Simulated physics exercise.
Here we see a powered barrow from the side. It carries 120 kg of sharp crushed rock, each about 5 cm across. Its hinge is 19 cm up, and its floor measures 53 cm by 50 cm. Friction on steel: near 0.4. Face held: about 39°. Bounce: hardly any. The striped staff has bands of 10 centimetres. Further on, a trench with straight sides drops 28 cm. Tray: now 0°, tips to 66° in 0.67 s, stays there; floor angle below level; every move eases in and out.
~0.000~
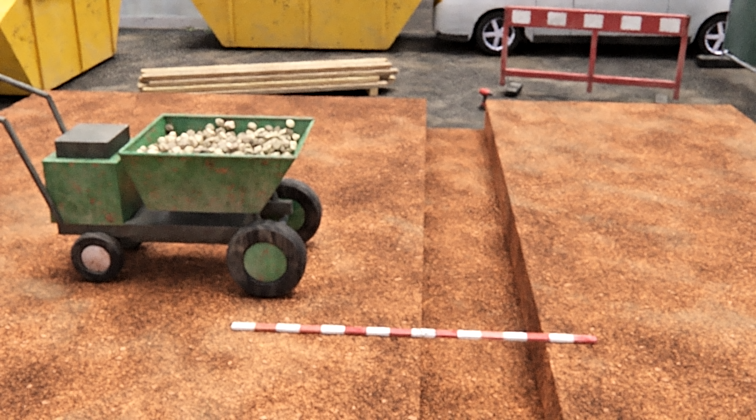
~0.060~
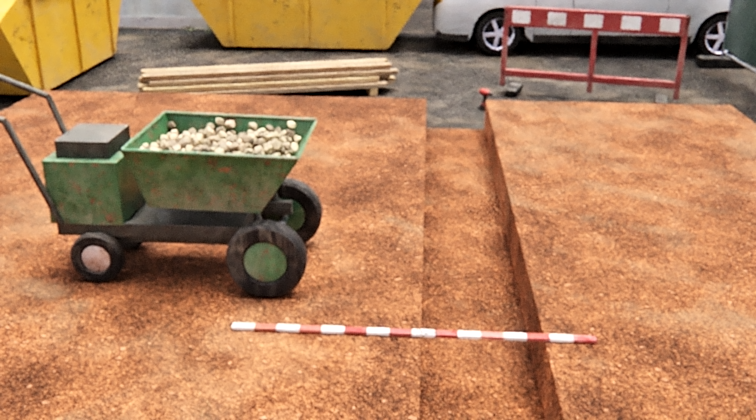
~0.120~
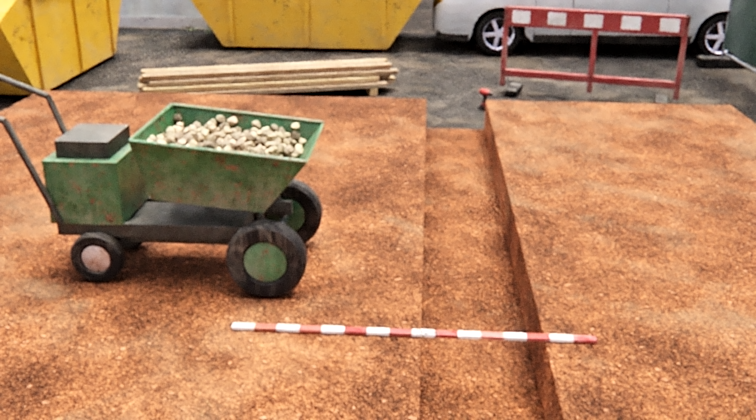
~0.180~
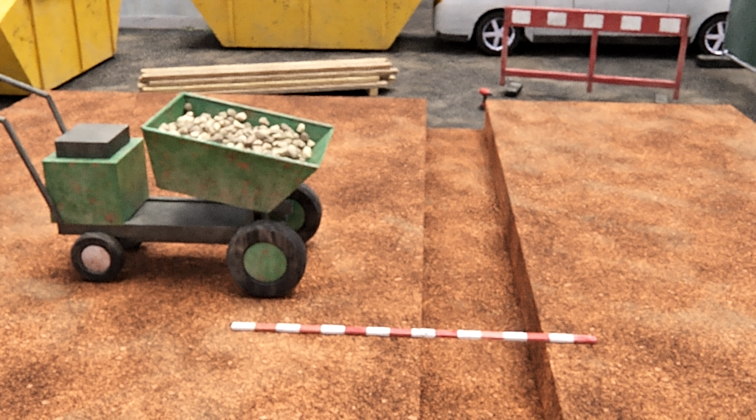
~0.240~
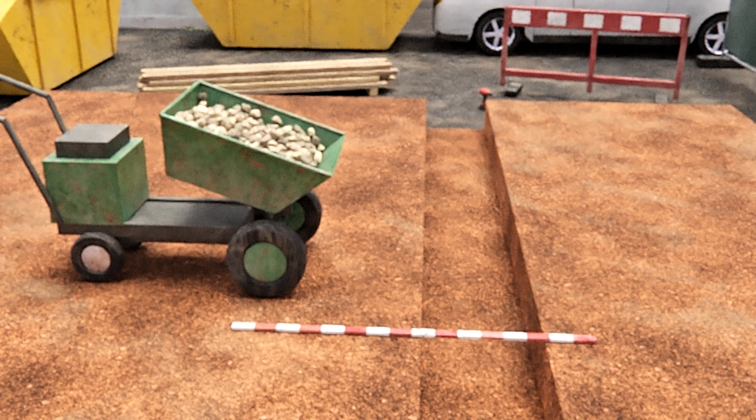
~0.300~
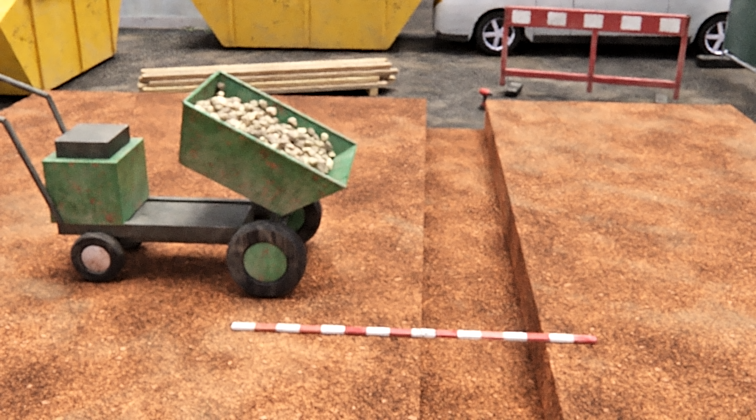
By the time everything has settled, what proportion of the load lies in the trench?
About 44 percent of the load.
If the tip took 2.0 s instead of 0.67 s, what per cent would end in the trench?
With that timing, about 25 per cent.
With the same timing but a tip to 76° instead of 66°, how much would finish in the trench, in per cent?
Close to 65 per cent then.
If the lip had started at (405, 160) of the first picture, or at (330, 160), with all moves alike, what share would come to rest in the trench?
From the first spot near 35, from the second near 55 per cent.
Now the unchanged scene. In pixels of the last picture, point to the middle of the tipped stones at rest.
At about pixel (463, 314) in the last view.
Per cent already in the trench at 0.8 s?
Around 5 per cent of it, at that instant.
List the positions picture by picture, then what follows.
The first picture shows lip at (295, 158), floor tilted 0°, highest stones at (246, 134).
The second picture shows lip at (298, 159), floor tilted 1°, highest stones at (237, 131); the stones move at 0.3 m/s on average.
In the third picture, the tray is at 6°, its lip at (306, 162); the top of the load is at (196, 127); the stones move at 0.7 m/s on average.
The fourth picture shows lip at (317, 168), floor tilted 12°, highest stones at (196, 121); the stones move at 1.0 m/s on average.
In the fifth picture, the tray is at 19°, its lip at (331, 176); the top of the load is at (206, 110); the stones move at 1.2 m/s on average.
The sixth picture shows lip at (345, 187), floor tilted 28°, highest stones at (217, 100); the stones move at 1.3 m/s on average.
After 0.5 s the floor is at 55°; 100 % in the tray; the foremost stones are at (367, 200).
After 0.8 s the floor is at 66°; 85 % in the tray, 10 % short of the trench, 4 % in the trench; the foremost stones are at (446, 280).
After 1.1 s the floor is at 66°; 54 % in the tray, 10 % short of the trench, 37 % in the trench; the foremost stones are at (521, 315).
After 3.1 s the floor is at 66°; 42 % in the tray, 14 % short of the trench, 44 % in the trench; the foremost stones are at (522, 323).
